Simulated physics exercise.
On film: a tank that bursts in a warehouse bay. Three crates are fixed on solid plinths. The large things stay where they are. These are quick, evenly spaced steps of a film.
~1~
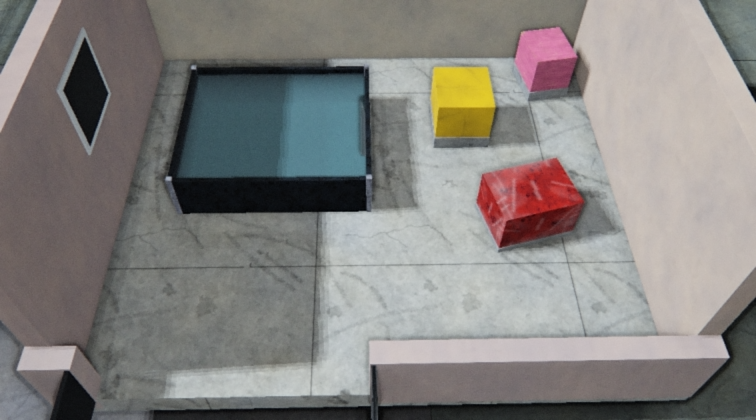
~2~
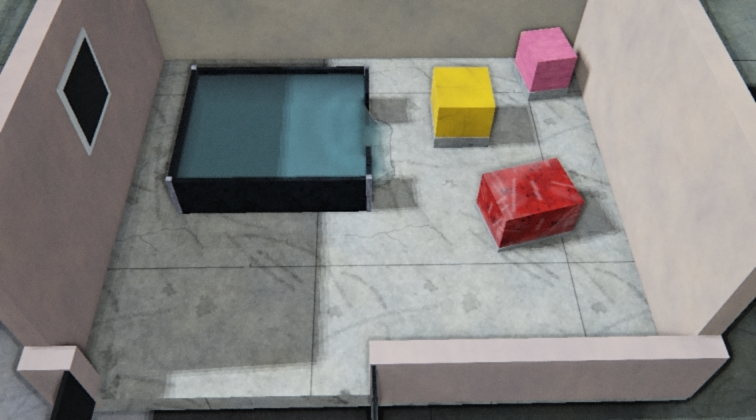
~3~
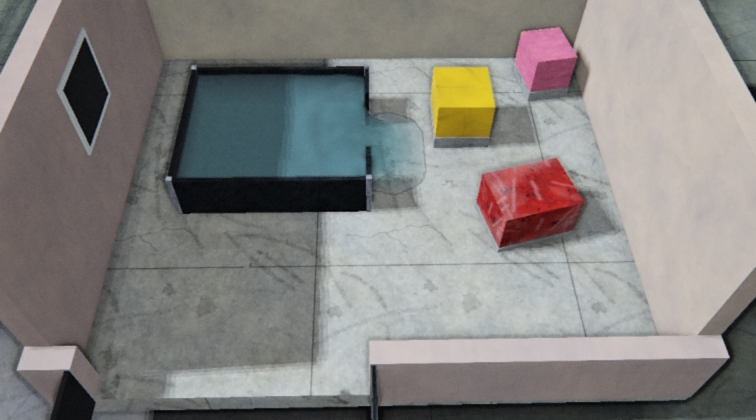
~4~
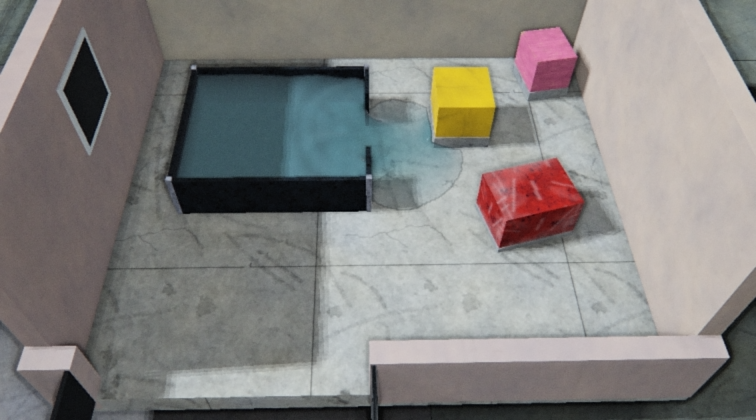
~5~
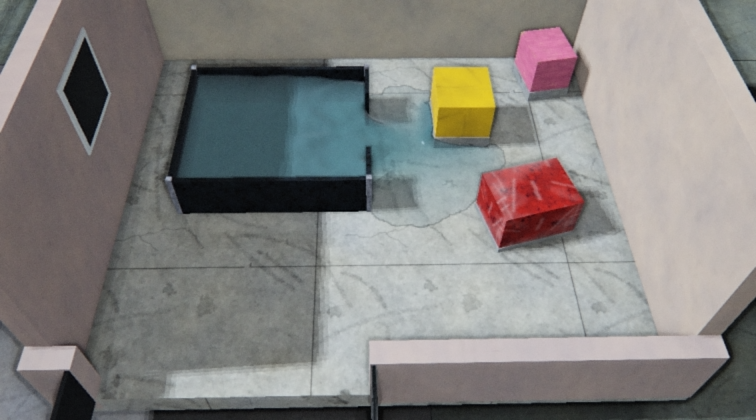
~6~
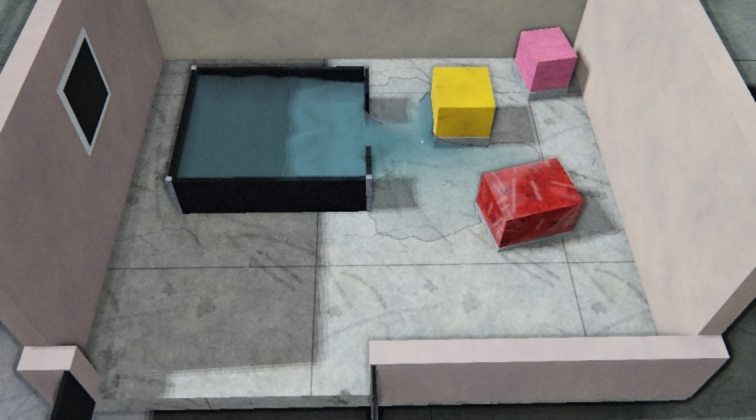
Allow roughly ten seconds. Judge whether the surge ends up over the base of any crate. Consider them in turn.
The yellow crate gets wet. The red crate gets wet. The pink crate gets wet.
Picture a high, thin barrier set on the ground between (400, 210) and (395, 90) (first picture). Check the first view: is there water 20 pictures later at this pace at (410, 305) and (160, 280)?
As listed: Covered, no water.
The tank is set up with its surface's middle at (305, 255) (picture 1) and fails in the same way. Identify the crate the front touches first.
Red one.
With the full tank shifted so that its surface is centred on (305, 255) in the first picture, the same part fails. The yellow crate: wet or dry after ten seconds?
Result - yellow crate stays clear.
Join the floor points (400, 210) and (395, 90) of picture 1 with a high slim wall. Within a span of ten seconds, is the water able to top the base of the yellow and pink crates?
Yellow: Left dry; pink: Left dry.
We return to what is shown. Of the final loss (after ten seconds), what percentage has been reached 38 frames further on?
Log: Around 10 %, estimated.
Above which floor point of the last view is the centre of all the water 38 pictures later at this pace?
Around (387, 164).
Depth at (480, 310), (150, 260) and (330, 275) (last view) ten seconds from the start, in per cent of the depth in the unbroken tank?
At the three places, in the order asked: Around 14, 12 and 6 per cent.
A moment on, water covers 20 % of the floor; the yellow crate water round its plinth, the red crate water round its plinth, the pink crate not reached.
Next, water covers 40 % of the floor; the yellow crate water round its plinth, the red crate water round its plinth, the pink crate water round its plinth.
Then, water covers 60 % of the floor; the yellow crate water round its plinth, the red crate water round its plinth, the pink crate water round its plinth.
Later, water covers 80 % of the floor; the yellow crate water round its plinth, the red crate water round its plinth, the pink crate water round its plinth.
In the end, water covers 100 % of the floor; the yellow crate was topped, the red crate was topped, the pink crate was topped.
